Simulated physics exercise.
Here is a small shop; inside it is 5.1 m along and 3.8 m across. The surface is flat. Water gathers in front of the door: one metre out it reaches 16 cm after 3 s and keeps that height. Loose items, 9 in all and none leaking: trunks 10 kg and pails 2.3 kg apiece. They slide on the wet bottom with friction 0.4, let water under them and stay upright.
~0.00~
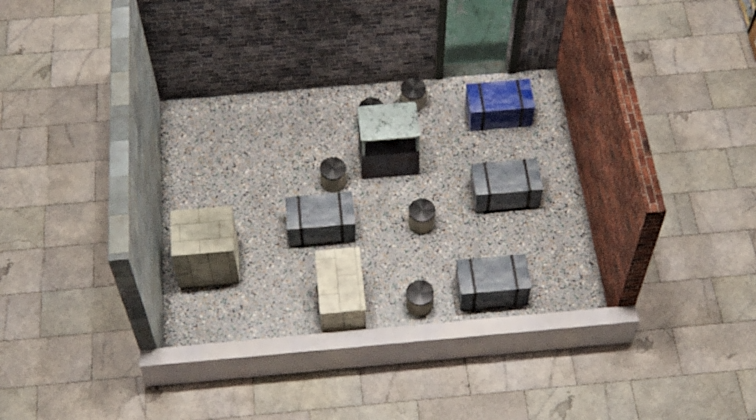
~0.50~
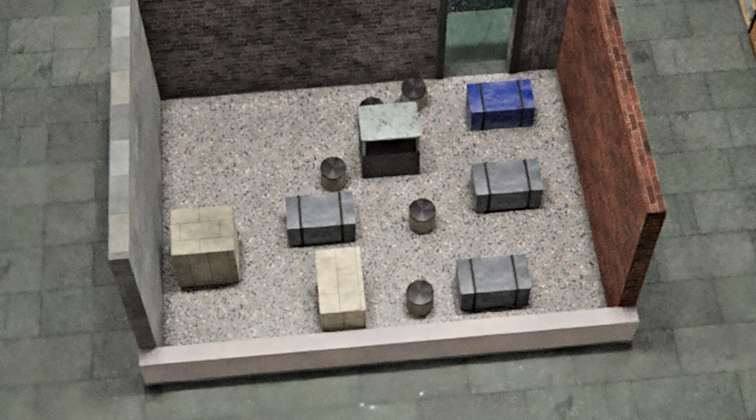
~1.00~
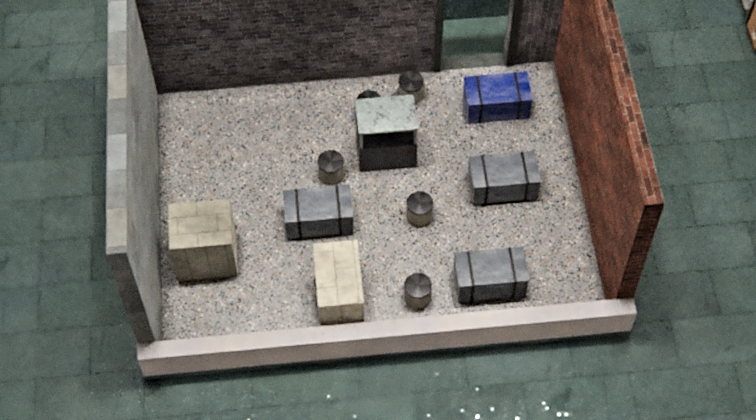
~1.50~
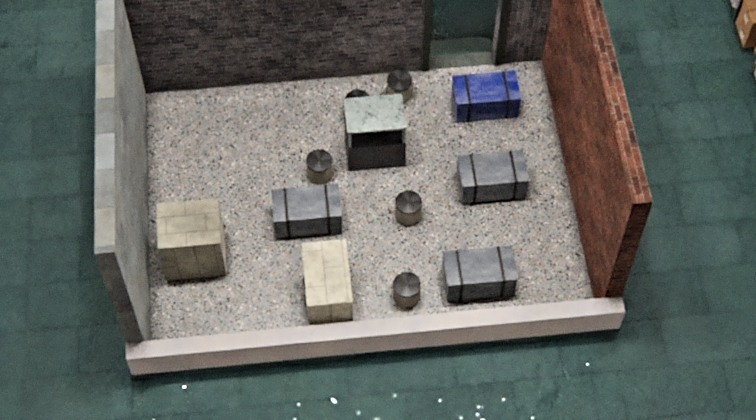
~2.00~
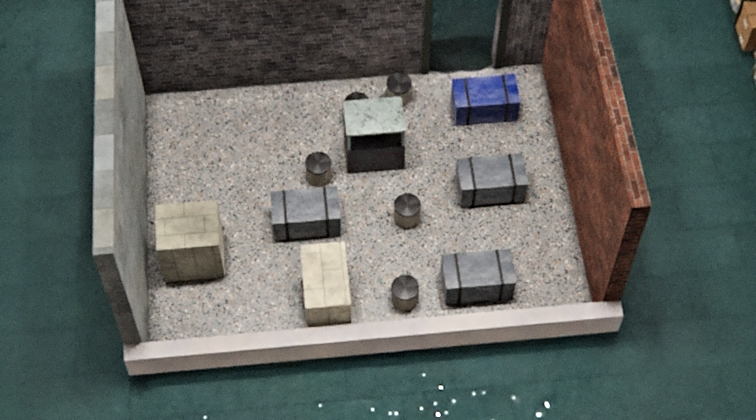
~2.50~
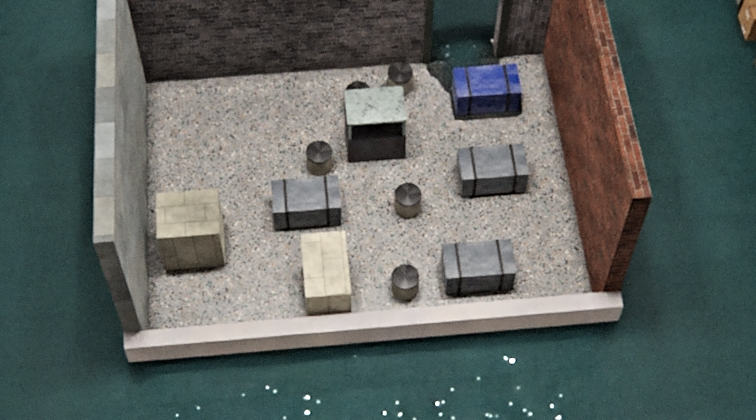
Dark green water spread over the paving around a small open-topped shop and deepened, with white specks appearing out front, then a little crept in through the back doorway while the trunks and pails stayed put.
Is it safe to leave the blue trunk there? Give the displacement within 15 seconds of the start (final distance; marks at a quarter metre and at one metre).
The blue trunk travels far.
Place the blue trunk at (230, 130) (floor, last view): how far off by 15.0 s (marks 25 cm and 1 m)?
It moves a short way.
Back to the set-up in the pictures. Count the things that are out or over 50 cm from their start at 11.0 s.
By then 5.
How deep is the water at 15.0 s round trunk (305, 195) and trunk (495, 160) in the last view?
Roughly 7 and 5 cm.
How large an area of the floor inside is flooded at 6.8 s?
Roughly 11.0 m2.
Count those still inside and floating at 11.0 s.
I count 5.
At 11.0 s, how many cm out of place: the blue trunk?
About 250 cm.
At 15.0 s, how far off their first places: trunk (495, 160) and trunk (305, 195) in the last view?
In turn: 400 cm, 200 cm.
After 3.5 s the blue trunk is near (503, 118), 0.6 m from its start, aground; 0 afloat.
After 6.8 s the blue trunk is near (564, 264), 2.7 m from its start, afloat; 5 afloat.
After 11.0 s the blue trunk is near (508, 254), 2.5 m from its start, afloat; 5 afloat.
After 15.0 s the blue trunk is near (427, 204), 2.0 m from its start, afloat; 8 afloat.
